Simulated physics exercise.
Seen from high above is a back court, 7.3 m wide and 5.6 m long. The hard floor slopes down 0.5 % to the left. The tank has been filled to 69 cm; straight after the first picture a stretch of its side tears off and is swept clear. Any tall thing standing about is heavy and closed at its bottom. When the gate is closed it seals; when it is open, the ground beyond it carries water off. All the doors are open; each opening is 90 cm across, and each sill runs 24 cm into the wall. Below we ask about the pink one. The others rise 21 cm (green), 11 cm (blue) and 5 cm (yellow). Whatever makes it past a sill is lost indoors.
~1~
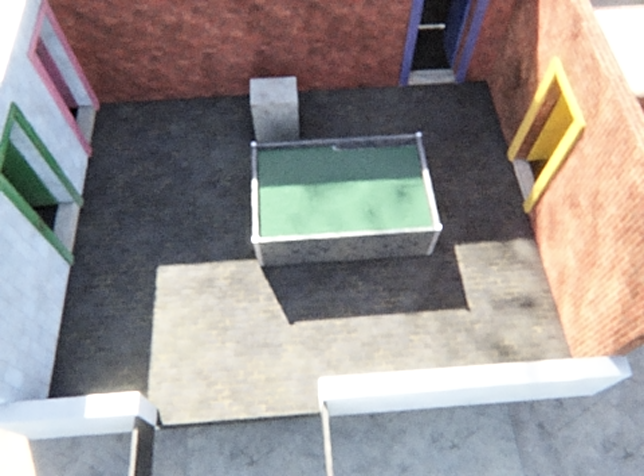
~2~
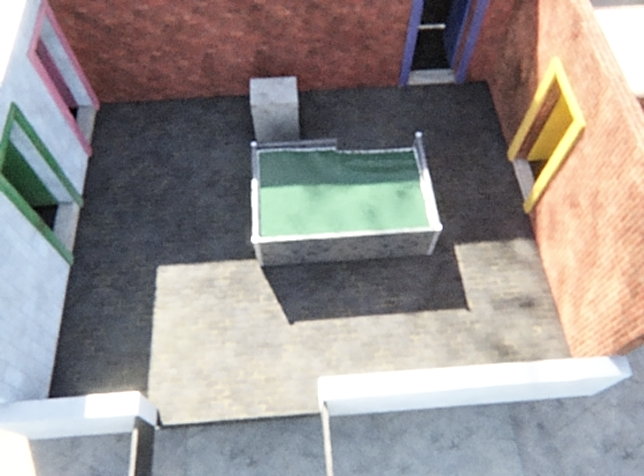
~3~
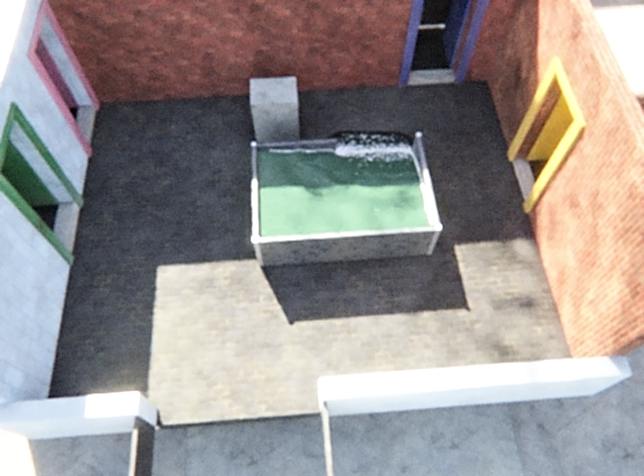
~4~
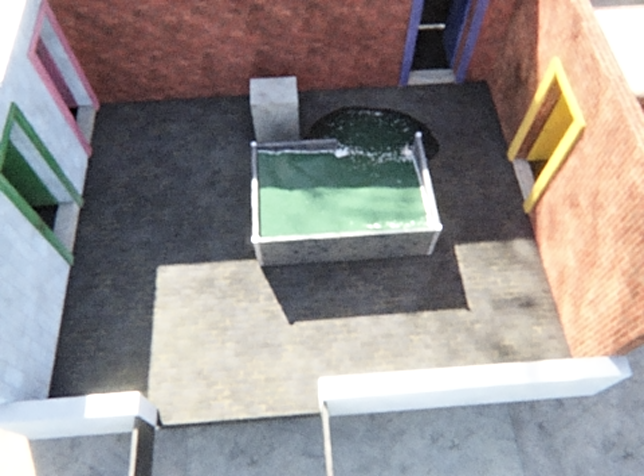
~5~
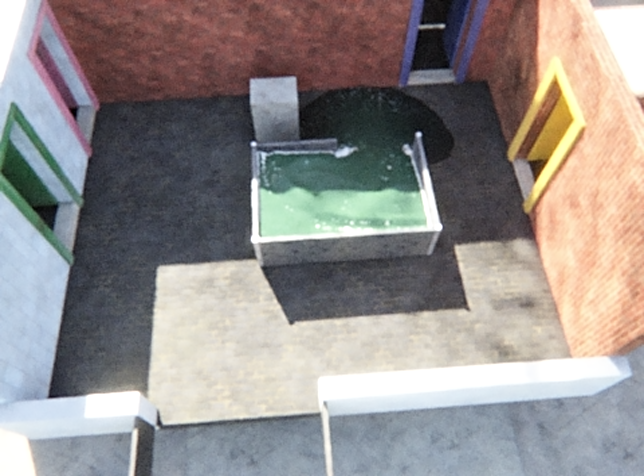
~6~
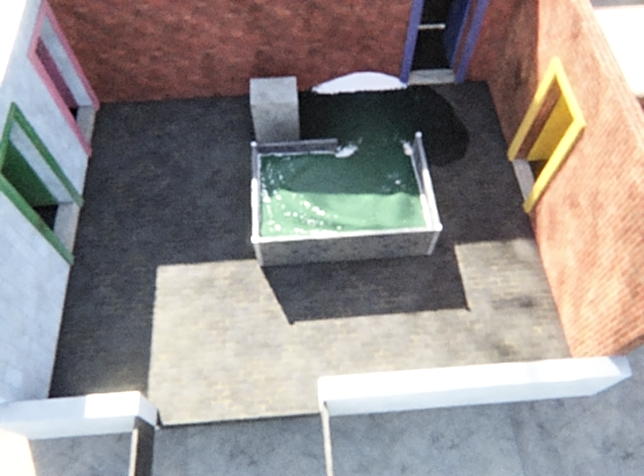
We see a walled courtyard with open coloured doorways and a tank of still green water; part of its far side gives way, and water pours out, spreading darkly across the paving and foaming white along the back wall.
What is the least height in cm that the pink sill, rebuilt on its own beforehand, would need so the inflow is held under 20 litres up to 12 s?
Around 17 cm would be enough.
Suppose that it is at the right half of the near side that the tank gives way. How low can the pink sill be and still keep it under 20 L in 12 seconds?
It should stand roughly 8.5 cm high.
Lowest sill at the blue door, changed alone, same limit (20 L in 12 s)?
Door blue, min height approx. 26 cm.
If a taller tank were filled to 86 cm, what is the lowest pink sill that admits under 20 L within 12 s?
Roughly 22 centimetres.
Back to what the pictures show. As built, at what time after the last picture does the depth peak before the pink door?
At roughly 2.8 s.
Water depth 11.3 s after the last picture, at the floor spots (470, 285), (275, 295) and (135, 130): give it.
Roughly 6, then 4, then 7 cm.
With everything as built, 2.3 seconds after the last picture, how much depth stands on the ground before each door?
Depth (cm): Pink 20 / green 0 / blue 24 / yellow 6.
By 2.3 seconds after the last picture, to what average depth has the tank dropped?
The mean depth is about 28 cm.
Then, 0.7 s after the last picture water covers 20 % of the floor, deepest (44 cm) near (371, 94); it has not reached the pink door.
Then, 2.3 s after the last picture water covers 45 % of the floor, deepest (33 cm) near (464, 82); 20 cm at the pink door, 0 litres in over its 16 cm sill.
Then, 11.3 s after the last picture water covers 100 % of the floor, deepest (11 cm) near (46, 415); 7 cm at the pink door, 26 litres in over its 16 cm sill.
At the pink door as built, the water peaked near 23 cm, 2.7 s after the last picture.
Run again over the same 12 s with other heights there, 45 litres in over 14 cm, 8 litres over 19 cm. The limit of 20 litres is kept from about 17 cm up.
